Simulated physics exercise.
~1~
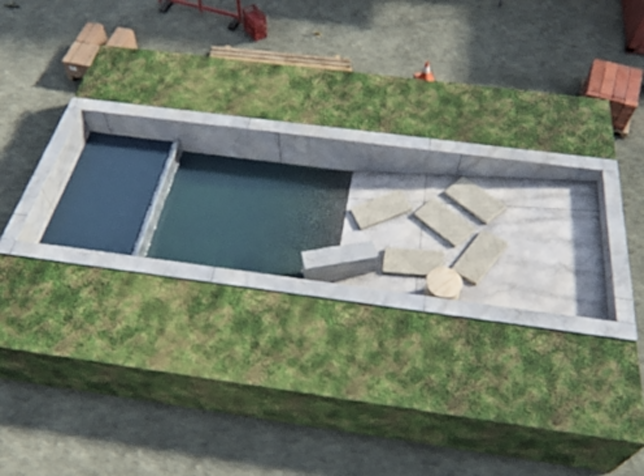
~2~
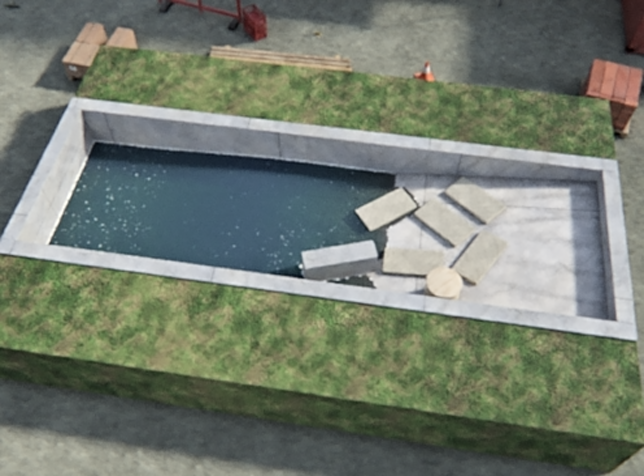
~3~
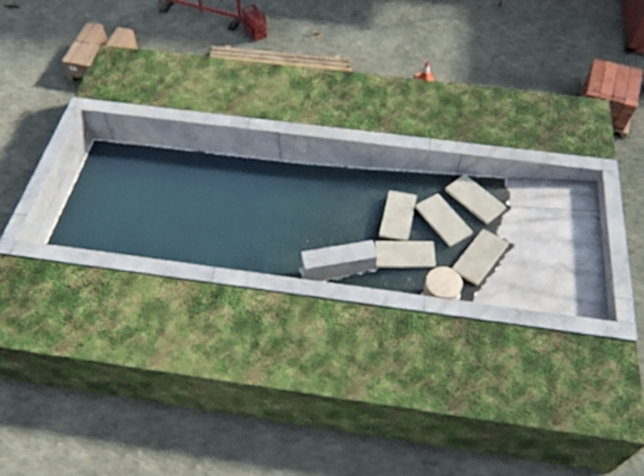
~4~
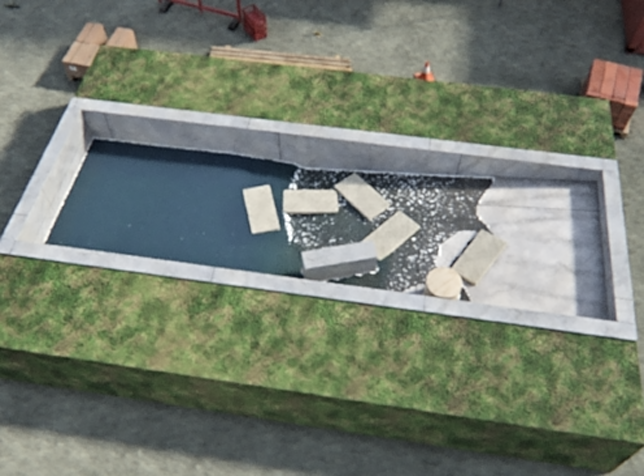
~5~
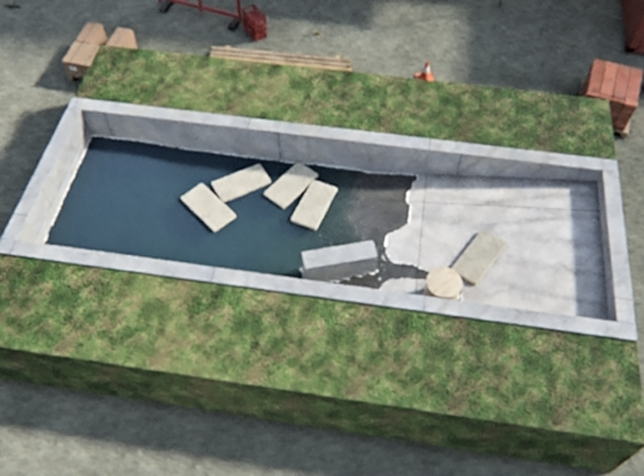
A long pale concrete basin, set in a grassy block and seen from high above, holds dark water at its left, with a thin barrier penning the far left end. On the dry, sloping right side lie five beige slabs and a round pale disc, beside a grey block. The barrier disappears and the water spreads right, reaching the nearest slabs. It climbs farther among them, turning some, then draws back left, carrying several along and leaving wet, foamy ground. Finally four slabs float in the left and middle water, while one slab, the disc and the block stay put.
